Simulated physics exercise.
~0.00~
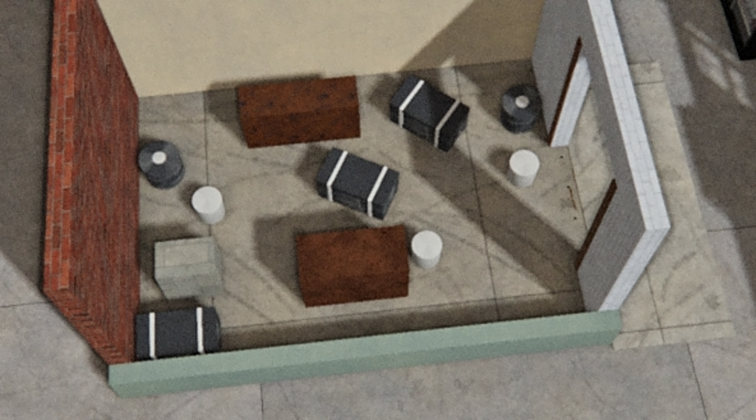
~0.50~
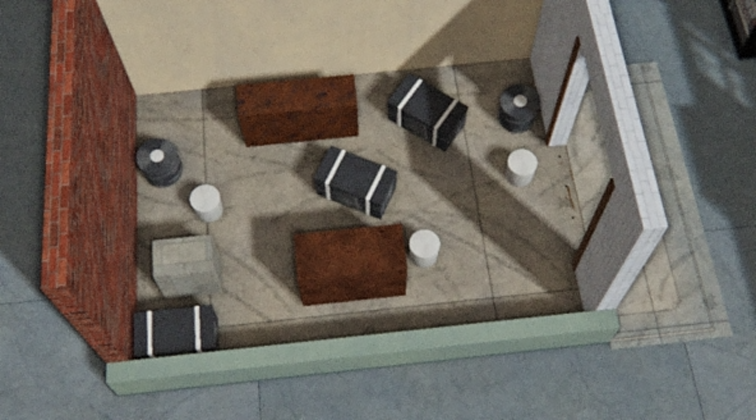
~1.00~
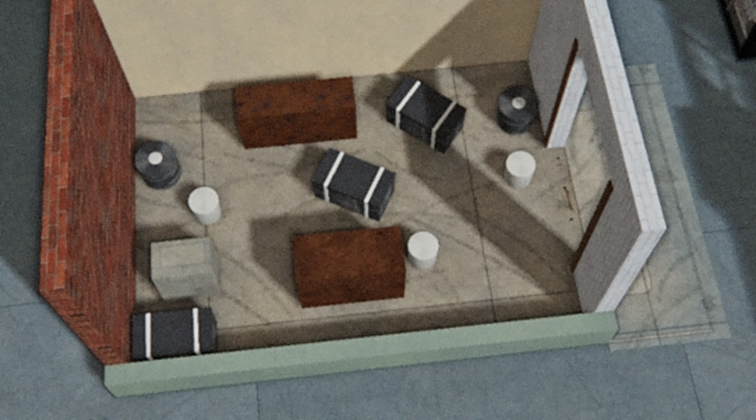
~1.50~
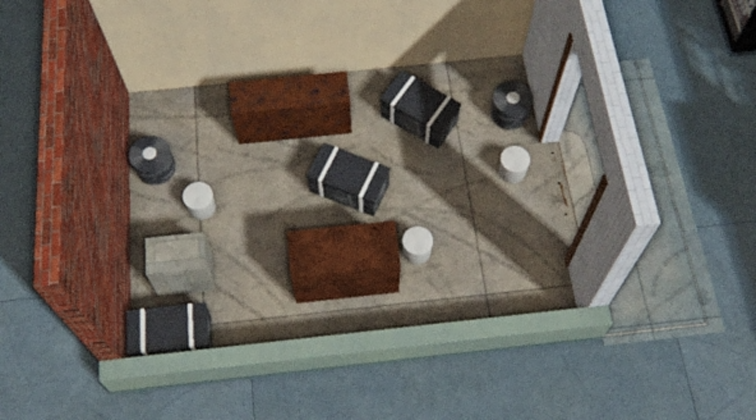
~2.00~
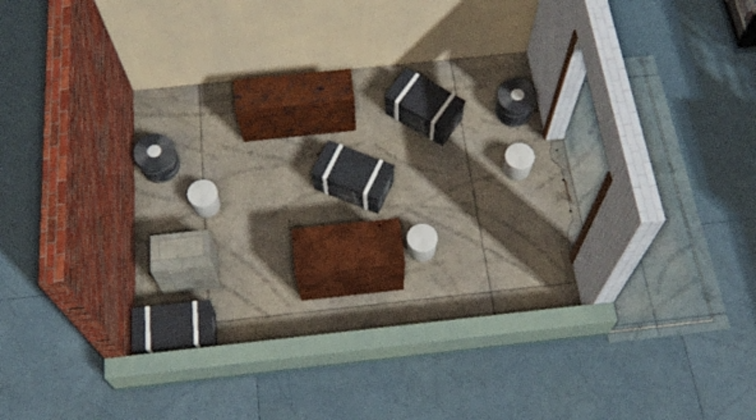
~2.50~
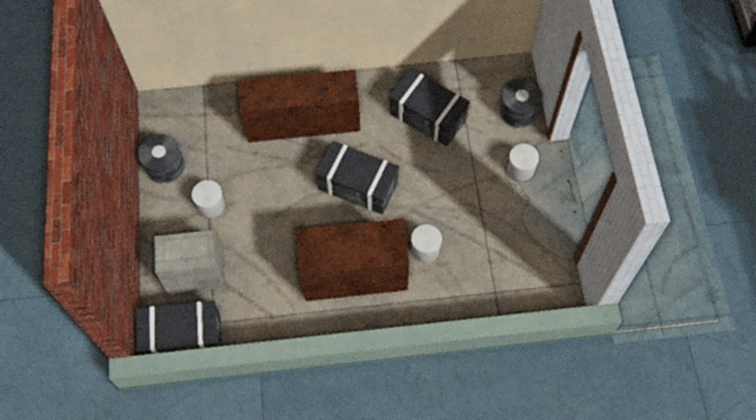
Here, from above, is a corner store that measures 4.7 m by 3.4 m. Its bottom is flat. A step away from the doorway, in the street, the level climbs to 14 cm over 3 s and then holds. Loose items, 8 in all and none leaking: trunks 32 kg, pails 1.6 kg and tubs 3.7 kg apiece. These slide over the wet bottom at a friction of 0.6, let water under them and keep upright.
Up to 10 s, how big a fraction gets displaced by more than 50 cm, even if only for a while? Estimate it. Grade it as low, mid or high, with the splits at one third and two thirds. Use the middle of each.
Grade: Mid, one to two thirds.
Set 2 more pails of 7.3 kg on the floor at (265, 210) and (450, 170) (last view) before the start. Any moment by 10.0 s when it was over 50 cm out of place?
So the first ends up within that distance while the second ends up beyond that distance.
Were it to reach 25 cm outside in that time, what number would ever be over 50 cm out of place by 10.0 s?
Then it comes to 6.
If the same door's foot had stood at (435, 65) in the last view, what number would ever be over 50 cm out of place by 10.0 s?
Result: 4 of them.
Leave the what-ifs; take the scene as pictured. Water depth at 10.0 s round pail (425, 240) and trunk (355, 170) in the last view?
Depths: Near 5 cm, then near 5 cm.
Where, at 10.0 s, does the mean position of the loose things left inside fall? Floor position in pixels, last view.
Near (314, 180).
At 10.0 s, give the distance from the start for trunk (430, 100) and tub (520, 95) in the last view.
In turn: 0 cm, 30 cm.
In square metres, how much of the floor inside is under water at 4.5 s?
Around 5.0 m2 of it.
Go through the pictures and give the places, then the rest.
A trunk at (357, 176), on the bottom; a pail at (207, 200) rests on the ground; water covers 0.0 m2; 0 of 8 have shifted, in the first frame.
A trunk at (356, 175), on the bottom; a pail at (205, 198) rests on the ground; water covers 0.0 m2; 0 of 8 have shifted, in the second frame.
A trunk at (354, 177), on the bottom; a pail at (203, 200), on the bottom; water covers 0.0 m2; 0 of 8 have shifted, in the third frame.
A trunk at (349, 172), on the bottom; a pail at (198, 195), on the bottom; 0.0 m2 under water; 0 of 8 have shifted, in the fourth frame.
A trunk at (353, 169), on the bottom; a pail at (202, 193) rests on the ground; water covers 0.0 m2; 0 of 8 have shifted, in the fifth frame.
A trunk at (357, 170), on the bottom; a pail at (207, 194), on the bottom; water covers 0.4 m2; 0 of 8 have shifted, in the sixth frame.
After 3.5 s 0 of 8 are over 50 cm from their spots; 0 afloat.
After 4.5 s 1 of 8 are over 50 cm from their spots; 2 afloat.
After 7.0 s 2 of 8 are over 50 cm from their spots; 3 afloat.
After 10.0 s 4 of 8 are over 50 cm from their spots, and 4 have been at some point; 5 afloat.
